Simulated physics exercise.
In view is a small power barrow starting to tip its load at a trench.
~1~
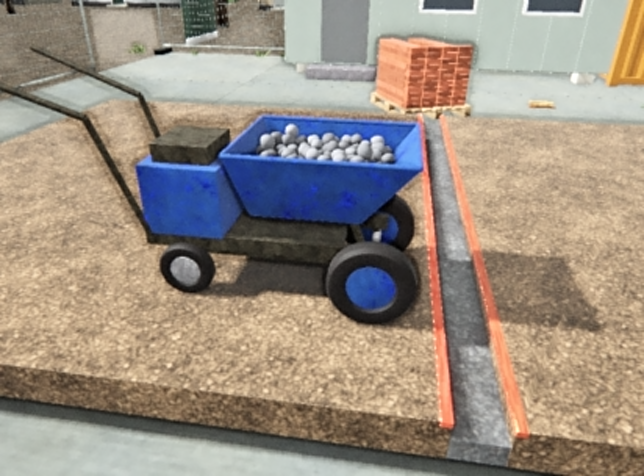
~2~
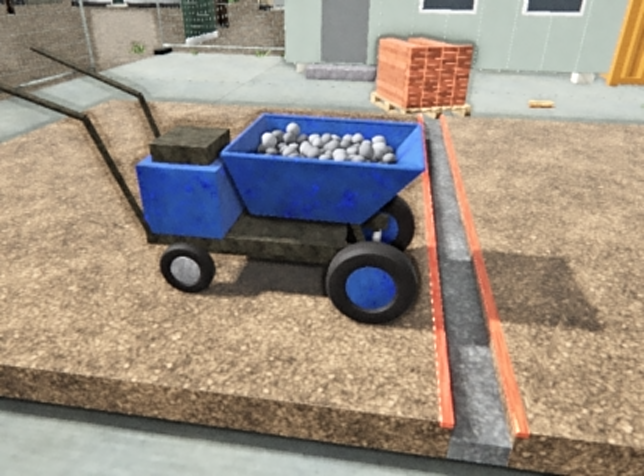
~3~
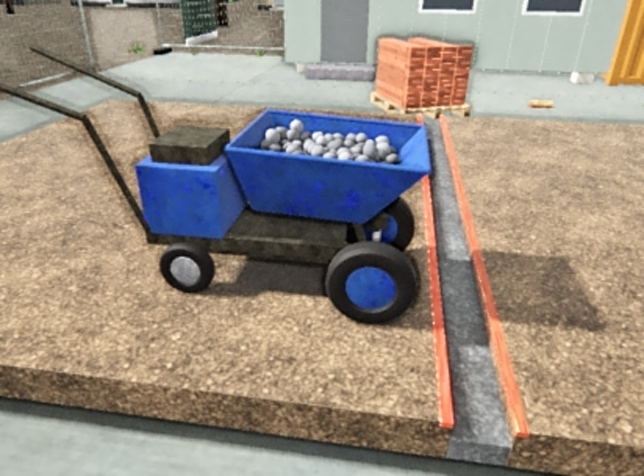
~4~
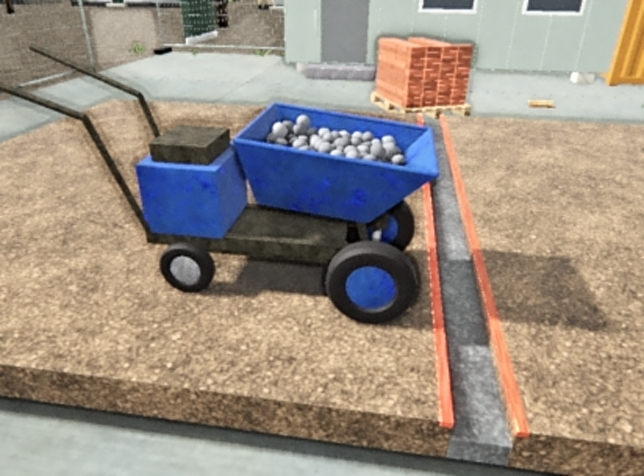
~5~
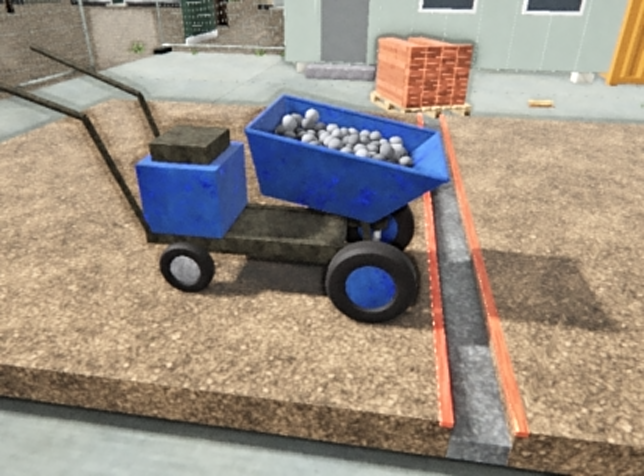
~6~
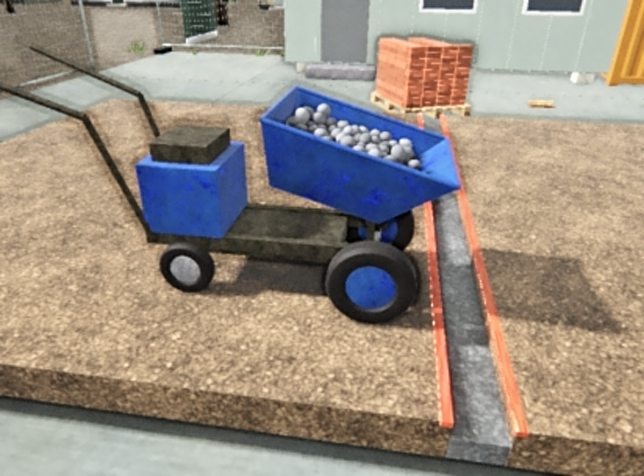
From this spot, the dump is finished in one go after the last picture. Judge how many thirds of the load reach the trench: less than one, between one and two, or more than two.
Less than one third of it.
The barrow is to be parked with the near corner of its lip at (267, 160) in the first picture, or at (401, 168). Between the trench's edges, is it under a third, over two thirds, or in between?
First: Under a third; second: Under a third.
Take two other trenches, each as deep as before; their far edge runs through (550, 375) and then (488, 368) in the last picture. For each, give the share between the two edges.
Roughly 50 % and 0 %.
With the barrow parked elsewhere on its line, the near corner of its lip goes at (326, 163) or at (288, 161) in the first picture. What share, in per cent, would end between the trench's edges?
First spot: 50 %, second spot: 30 %.
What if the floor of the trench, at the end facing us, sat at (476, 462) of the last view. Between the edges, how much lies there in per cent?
Estimate: Approx. 0 per cent.
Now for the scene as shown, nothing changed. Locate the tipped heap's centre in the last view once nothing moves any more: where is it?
(537, 295).
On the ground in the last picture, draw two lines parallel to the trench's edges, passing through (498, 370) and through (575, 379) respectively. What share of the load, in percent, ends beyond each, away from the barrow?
Result, first then second: 80 %, 30 %.
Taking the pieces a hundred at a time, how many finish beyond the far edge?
I'd put it at some 80 per cent of the load.
Shortly afterwards, skip tipped steeply; the whole lot in the skip.
Next, skip tipped right over; the bulk in the skip; near a quarter beyond it; only a few falling.
Some moments later, skip tipped right over; near a quarter in the skip; only a few in or heaped over the trench; the bulk beyond it.
In the end, skip tipped right over; near a quarter in the skip; only a few in or heaped over the trench; the bulk beyond it.
